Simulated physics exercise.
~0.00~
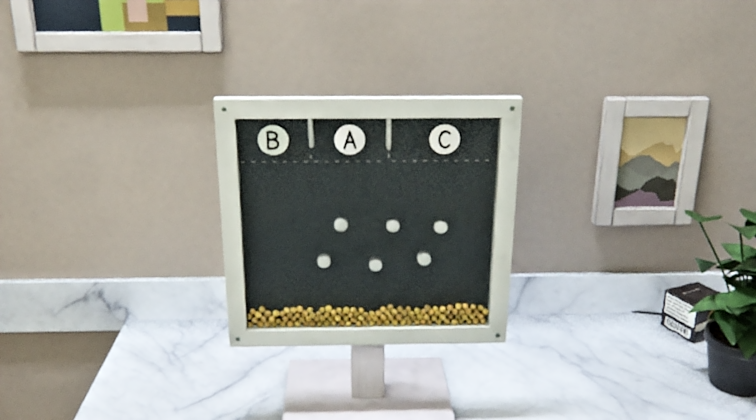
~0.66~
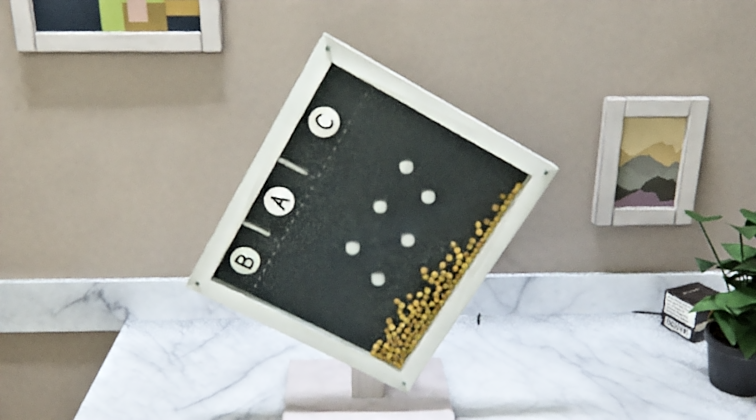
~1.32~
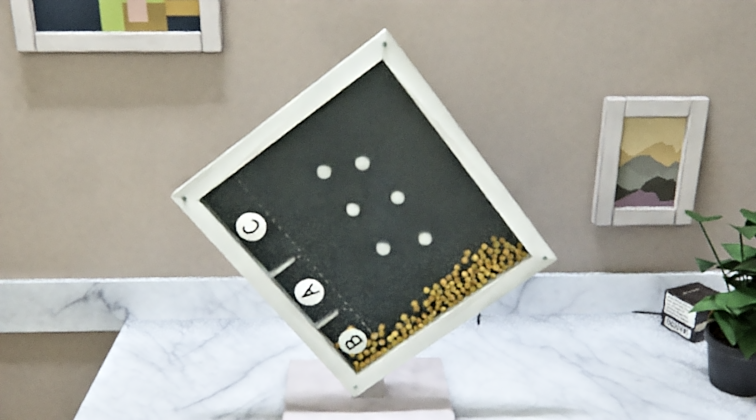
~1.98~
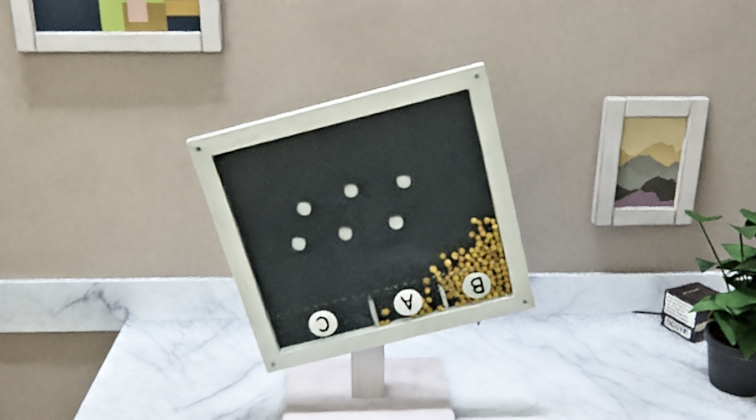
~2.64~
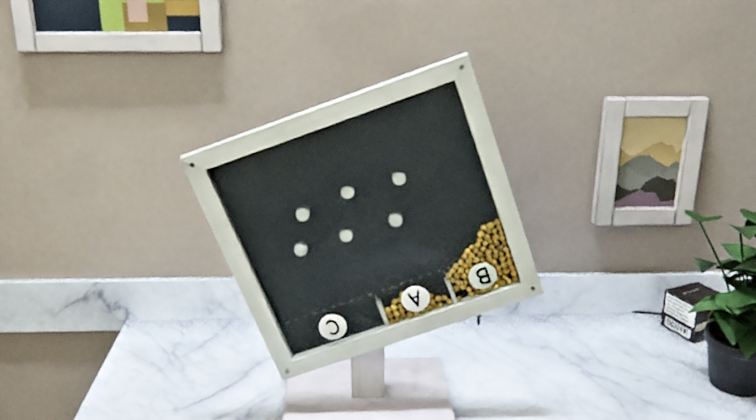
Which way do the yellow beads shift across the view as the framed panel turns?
The yellow beads shift to the right, ending up heaped in the lower right part of the panel.
On a marble counter, a framed panel turning anticlockwise until nearly upside down, its yellow beads sliding into pockets B and A.
